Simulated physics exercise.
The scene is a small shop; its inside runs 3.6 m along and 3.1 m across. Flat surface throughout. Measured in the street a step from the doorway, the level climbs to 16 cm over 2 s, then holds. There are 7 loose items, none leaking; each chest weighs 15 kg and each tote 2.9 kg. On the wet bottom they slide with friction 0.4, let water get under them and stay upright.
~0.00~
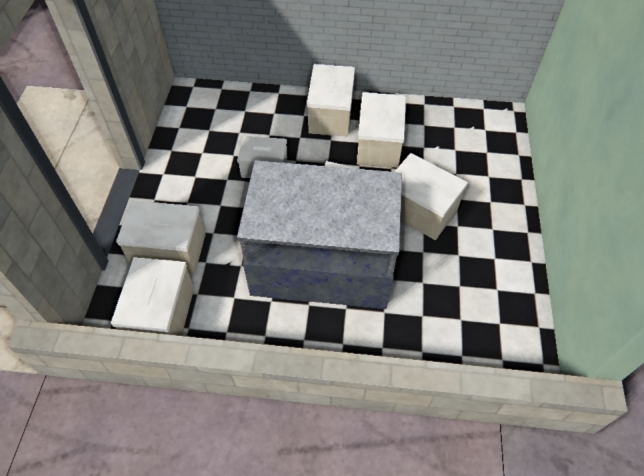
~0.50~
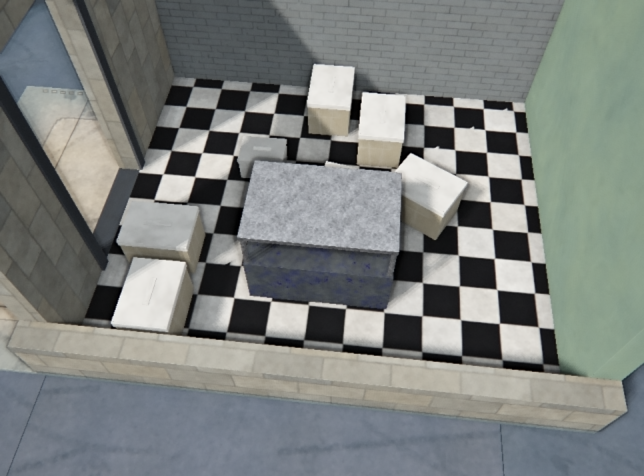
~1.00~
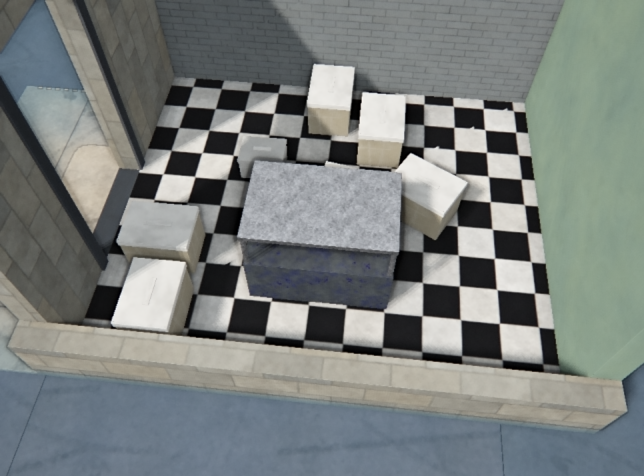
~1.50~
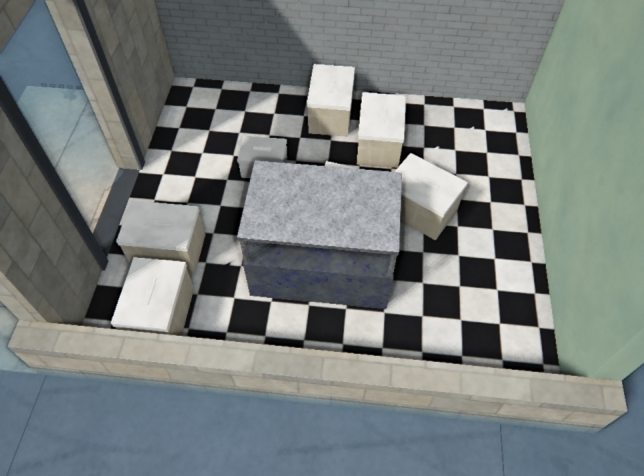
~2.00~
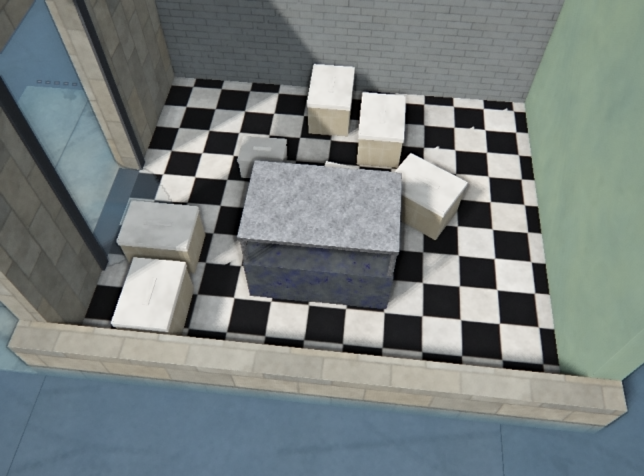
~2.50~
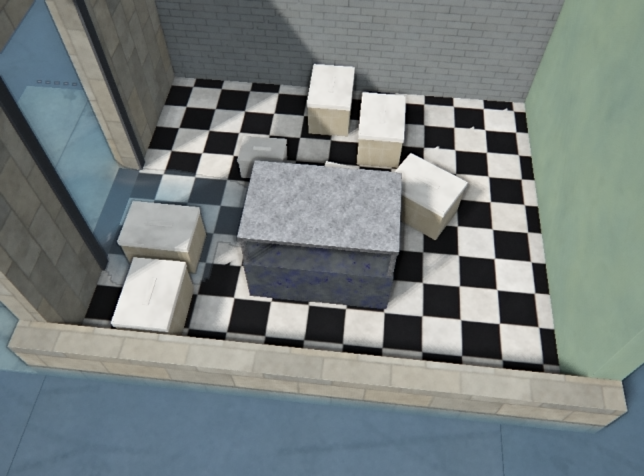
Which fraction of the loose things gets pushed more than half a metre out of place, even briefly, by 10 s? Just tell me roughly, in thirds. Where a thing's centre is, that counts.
Some of them.
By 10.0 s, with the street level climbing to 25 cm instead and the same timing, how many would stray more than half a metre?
In that case the number is 6.
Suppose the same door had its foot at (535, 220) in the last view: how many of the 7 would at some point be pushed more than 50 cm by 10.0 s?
Result: 5 of them.
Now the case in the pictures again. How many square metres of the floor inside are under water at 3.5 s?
About 4.0 m2.
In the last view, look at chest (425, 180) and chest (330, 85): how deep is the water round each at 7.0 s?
I'd put it at 4 cm and 10 cm respectively.
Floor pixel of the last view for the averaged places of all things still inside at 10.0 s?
Mean floor pixel: About (385, 227).
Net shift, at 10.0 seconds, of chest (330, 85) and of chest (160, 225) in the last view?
First 140 cm, then 80 cm.
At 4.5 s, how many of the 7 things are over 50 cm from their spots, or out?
At that moment it comes to 1.
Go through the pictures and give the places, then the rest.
The first picture shows a chest at (158, 224) rests on the ground; a chest at (332, 85), on the bottom; water covers 0.0 m2; 0 of 7 have shifted.
The second picture shows a chest at (158, 224), on the bottom; a chest at (332, 85) rests on the ground; water covers 0.0 m2; 0 of 7 have shifted.
The third picture shows a chest at (158, 224) rests on the ground; a chest at (332, 85), on the bottom; 0.0 m2 under water; 0 of 7 have shifted.
The fourth picture shows a chest at (158, 224), on the bottom; a chest at (332, 85) rests on the ground; 0.0 m2 under water; 0 of 7 have shifted.
The fifth picture shows a chest at (158, 224), on the bottom; a chest at (332, 85), on the bottom; 0.3 m2 under water; 0 of 7 have shifted.
The sixth picture shows a chest at (159, 224) rests on the ground; a chest at (332, 85), on the bottom; 0.9 m2 under water; 0 of 7 have shifted.
After 3.5 s 1 of 7 are over 50 cm from their spots; 0 afloat.
After 4.5 s 1 of 7 are over 50 cm from their spots; 3 afloat.
After 7.0 s 3 of 7 are over 50 cm from their spots; 4 afloat.
After 10.0 s 4 of 7 are over 50 cm from their spots, and 4 have been at some point; 6 afloat.
